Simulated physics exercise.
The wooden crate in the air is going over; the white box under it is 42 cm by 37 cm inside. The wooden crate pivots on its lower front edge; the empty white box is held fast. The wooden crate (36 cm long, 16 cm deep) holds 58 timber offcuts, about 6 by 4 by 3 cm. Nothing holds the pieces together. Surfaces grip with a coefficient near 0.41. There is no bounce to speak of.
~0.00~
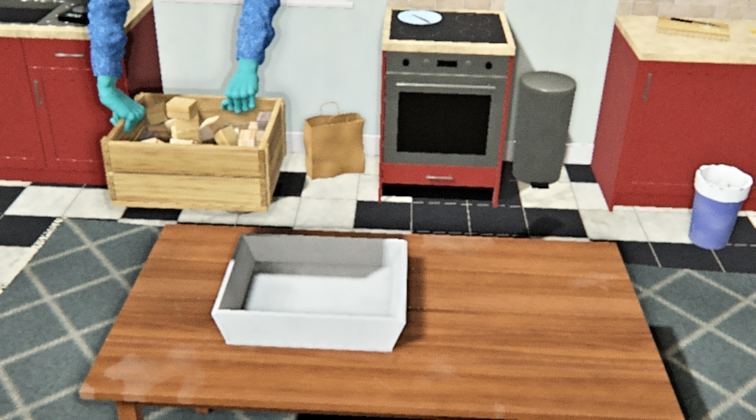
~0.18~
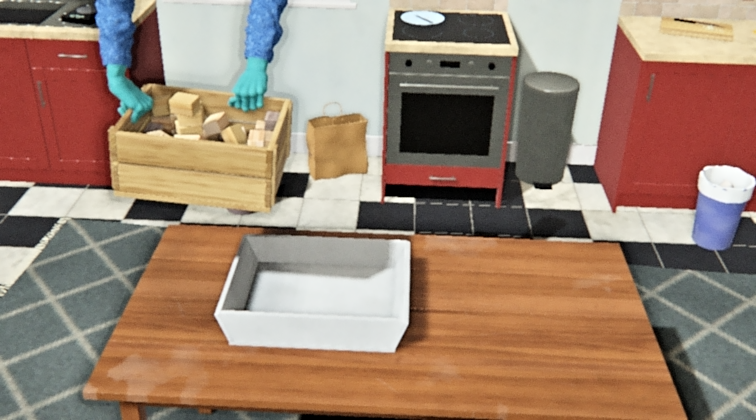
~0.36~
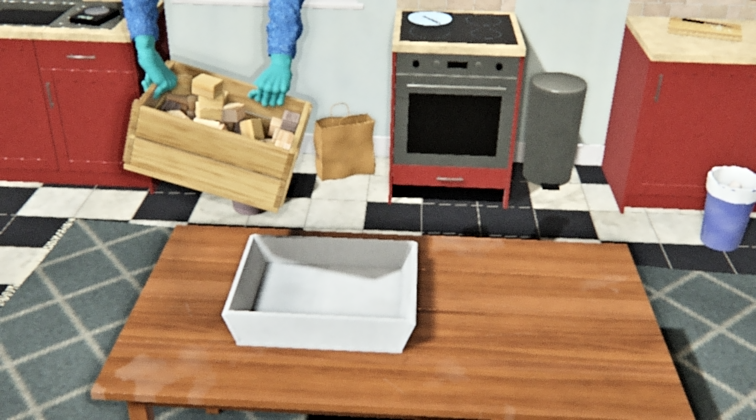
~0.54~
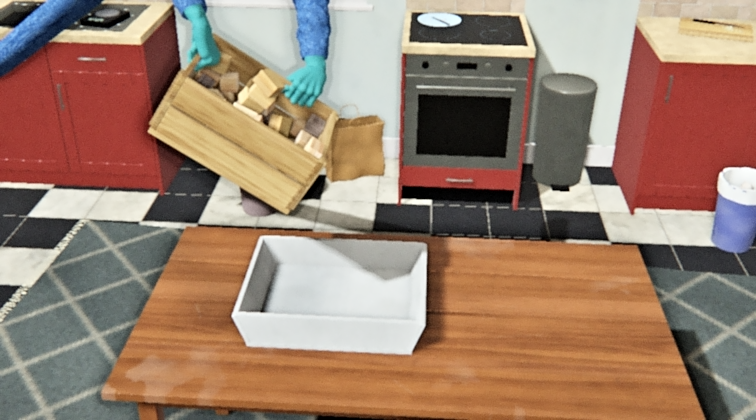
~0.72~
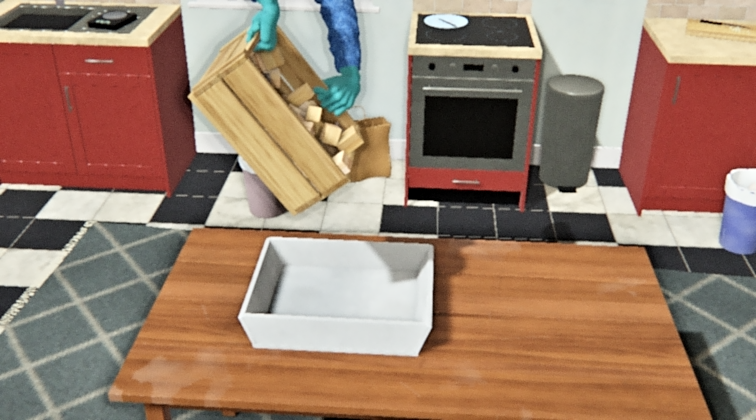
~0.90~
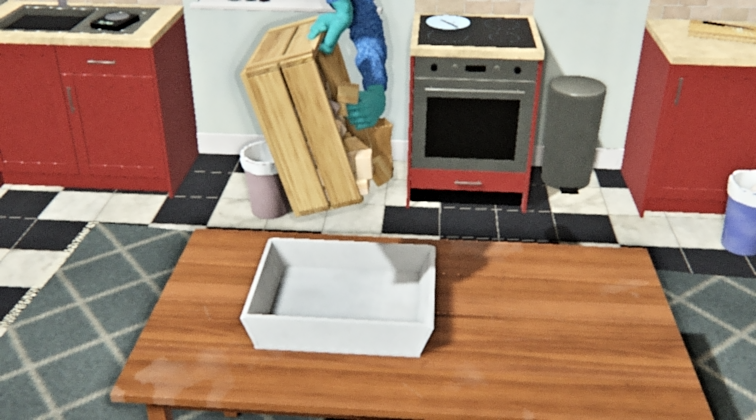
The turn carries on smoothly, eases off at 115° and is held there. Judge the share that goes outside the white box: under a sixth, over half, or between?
In the end from a sixth to a half of them are outside the white box.
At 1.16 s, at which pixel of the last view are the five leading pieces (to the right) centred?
At about (430, 245).
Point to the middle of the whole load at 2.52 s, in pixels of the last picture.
Around (408, 299).
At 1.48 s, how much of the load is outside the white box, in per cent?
Some 15 per cent by then.
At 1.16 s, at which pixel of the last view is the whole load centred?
Near (342, 173).
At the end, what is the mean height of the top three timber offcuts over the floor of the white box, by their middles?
Some 12 cm.
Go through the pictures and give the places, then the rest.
In the first picture (we follow the rim corner now nearest the camera), wooden crate at (259, 148); white box at (401, 320); tilt 0°; nothing out yet.
Wooden crate at (267, 149); tilt 4°, in the second picture.
Wooden crate at (290, 151); tilt 16°, in the third picture.
Wooden crate at (319, 160); tilt 33°, in the fourth picture.
Wooden crate at (346, 176); tilt 53°, in the fifth picture.
Wooden crate at (361, 197); white box at (429, 325); tilt 73°; 2 out, the lowest offcut at (379, 171), in the sixth picture.
After 1.16 s, tilt 99°; 44 still in the wooden crate, 1 in the white box and 13 in the air.
After 1.48 s, tilt 115°; 31 still in the wooden crate, 12 in the white box, 9 outside the white box and 6 in the air.
After 1.94 s, tilt 115°; 7 still in the wooden crate, 23 in the white box, 17 outside the white box and 11 in the air.
When it is over (at 2.52 s), 40 in the white box and 18 outside the white box. Asked share, 18 of 58, 31 per cent.
